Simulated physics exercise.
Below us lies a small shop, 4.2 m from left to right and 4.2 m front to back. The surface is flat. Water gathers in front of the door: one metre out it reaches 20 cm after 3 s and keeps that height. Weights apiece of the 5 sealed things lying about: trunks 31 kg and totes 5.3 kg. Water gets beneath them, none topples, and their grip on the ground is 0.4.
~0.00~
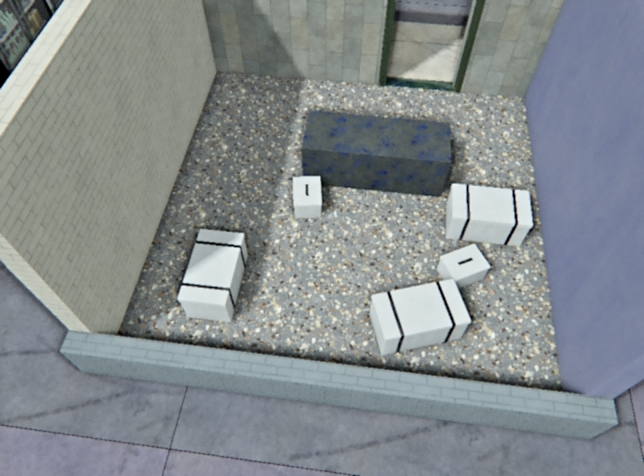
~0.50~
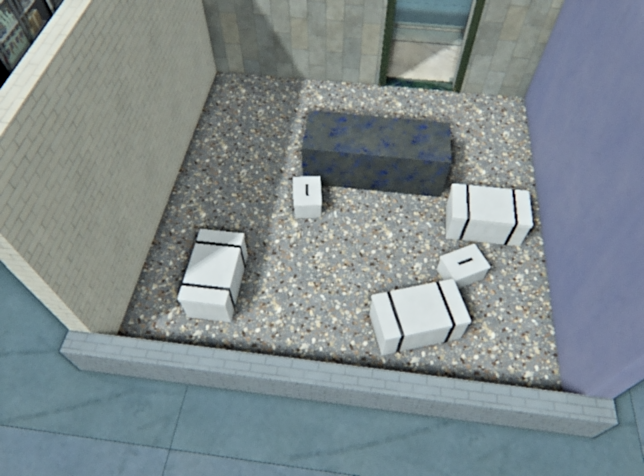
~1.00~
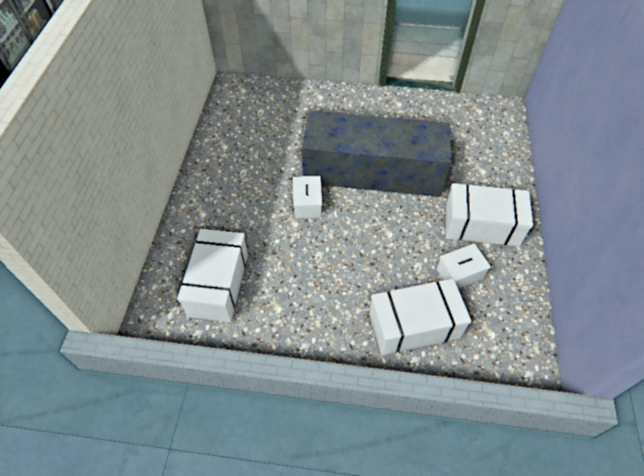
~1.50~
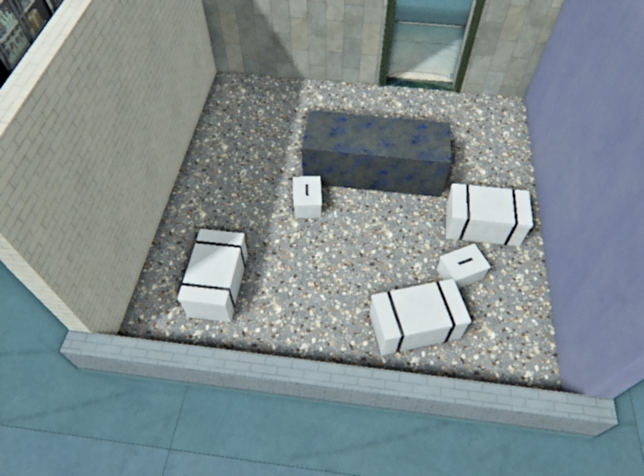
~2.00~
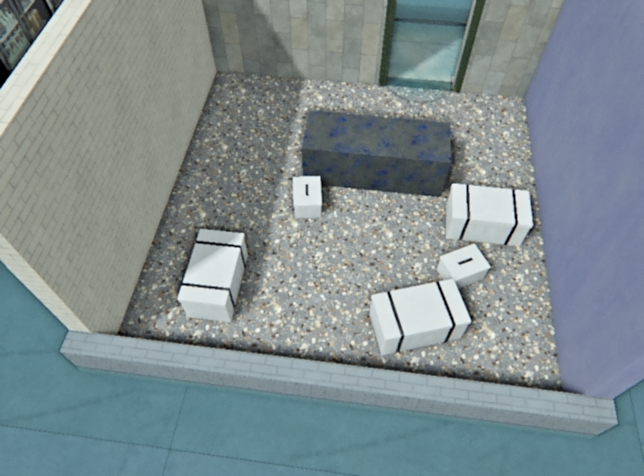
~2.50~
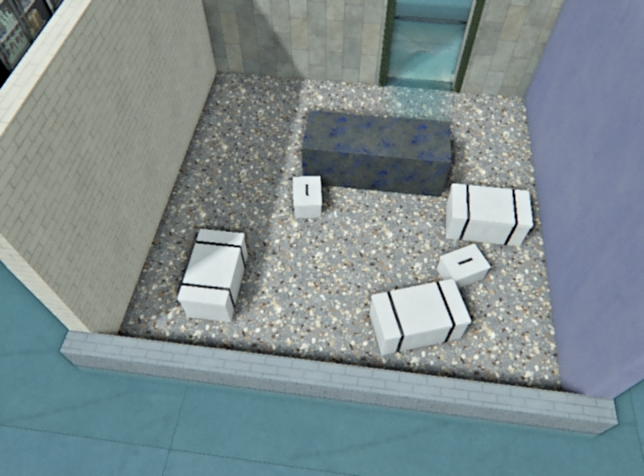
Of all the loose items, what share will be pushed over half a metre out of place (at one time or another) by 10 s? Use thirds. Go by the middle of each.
That comes to not even a third.
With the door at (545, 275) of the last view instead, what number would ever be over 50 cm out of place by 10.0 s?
In that case 2 of them.
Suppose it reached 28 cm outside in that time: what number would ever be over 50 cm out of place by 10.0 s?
In that case 0 of them.
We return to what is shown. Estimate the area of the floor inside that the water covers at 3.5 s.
About 3.0 m2.
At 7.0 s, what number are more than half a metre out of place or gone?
By then 0.
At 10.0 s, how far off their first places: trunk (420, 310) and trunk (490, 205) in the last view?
In that order: 0 cm, 20 cm.
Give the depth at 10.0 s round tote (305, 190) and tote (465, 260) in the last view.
About 3 and 1 cm.
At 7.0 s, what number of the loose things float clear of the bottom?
At that moment 0.
After 3.5 s 0 of 5 are over 50 cm from their spots; 0 afloat.
After 4.5 s 0 of 5 are over 50 cm from their spots; 0 afloat.
After 7.0 s 0 of 5 are over 50 cm from their spots; 0 afloat.
After 10.0 s 0 of 5 are over 50 cm from their spots, and 0 have been at some point; 0 afloat.
